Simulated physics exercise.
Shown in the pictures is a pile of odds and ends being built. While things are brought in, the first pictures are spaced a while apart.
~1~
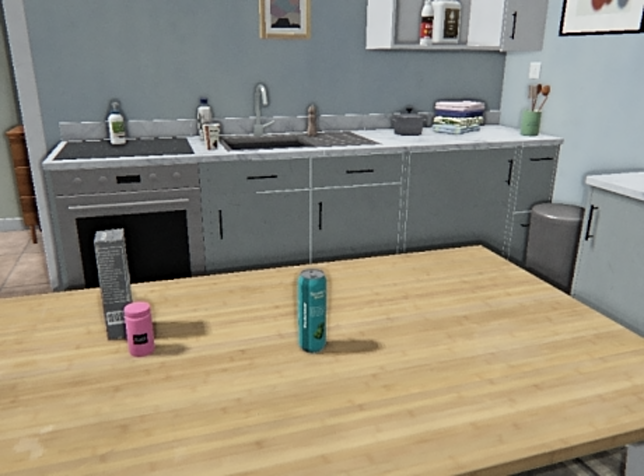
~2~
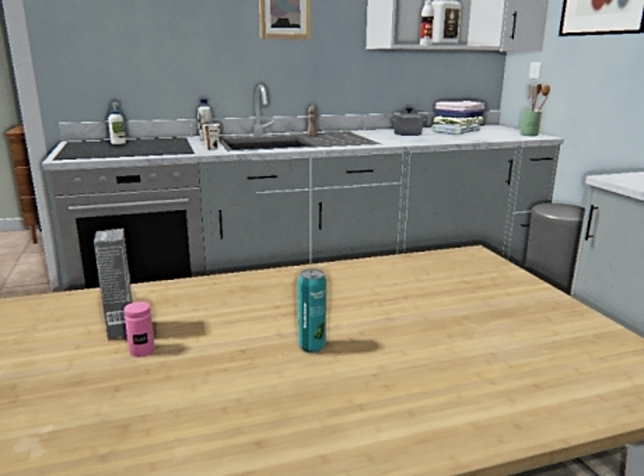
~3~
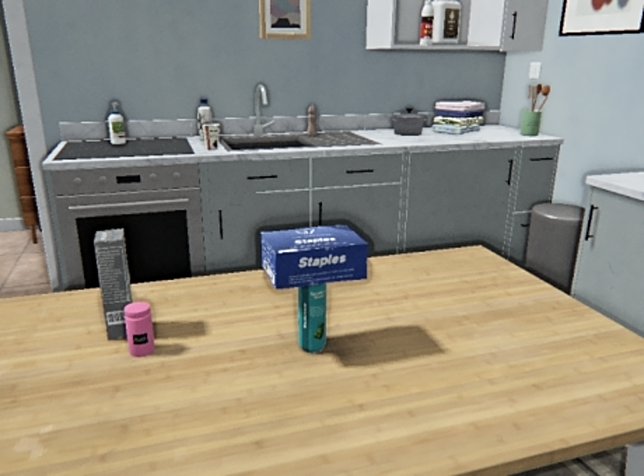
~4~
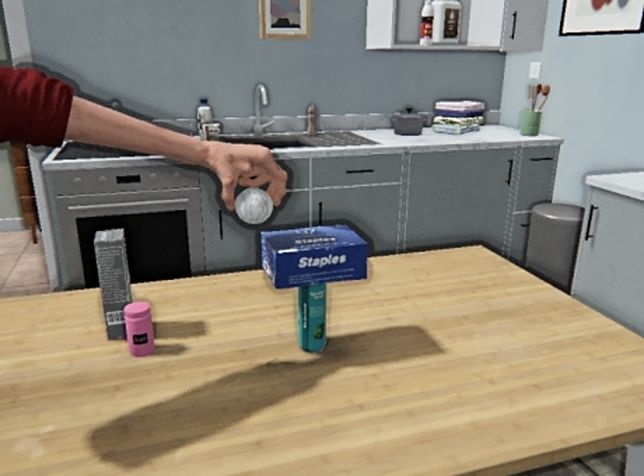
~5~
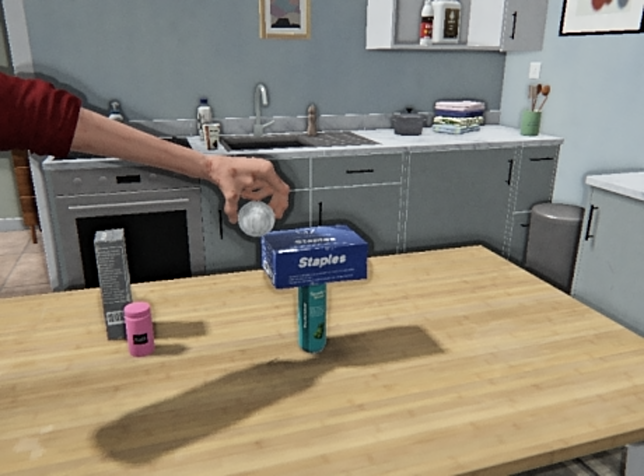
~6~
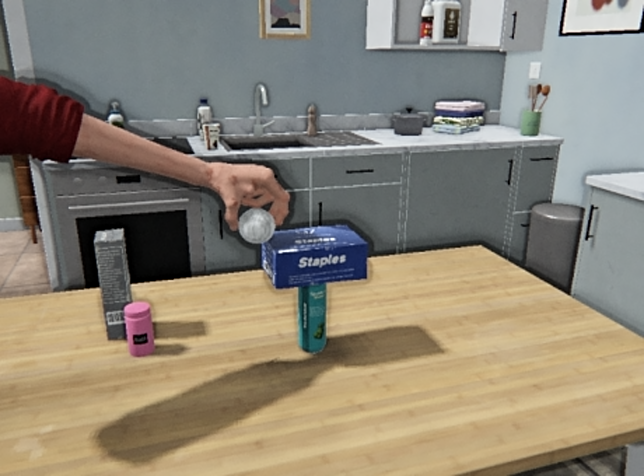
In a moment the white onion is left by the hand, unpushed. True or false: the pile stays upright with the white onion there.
False.
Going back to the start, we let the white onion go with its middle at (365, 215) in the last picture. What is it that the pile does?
The pile then goes over.
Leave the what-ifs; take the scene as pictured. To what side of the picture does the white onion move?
Its movement is toward the left.
Then, 0.30 s on from there, white onion now fallen.
Then, 0.60 s on from there, things are still on the move.
In the end, fallen, white onion; the other 4 unmoved. At the end, from the last picture's camera, white onion near (212, 349). The pile loses its balance.
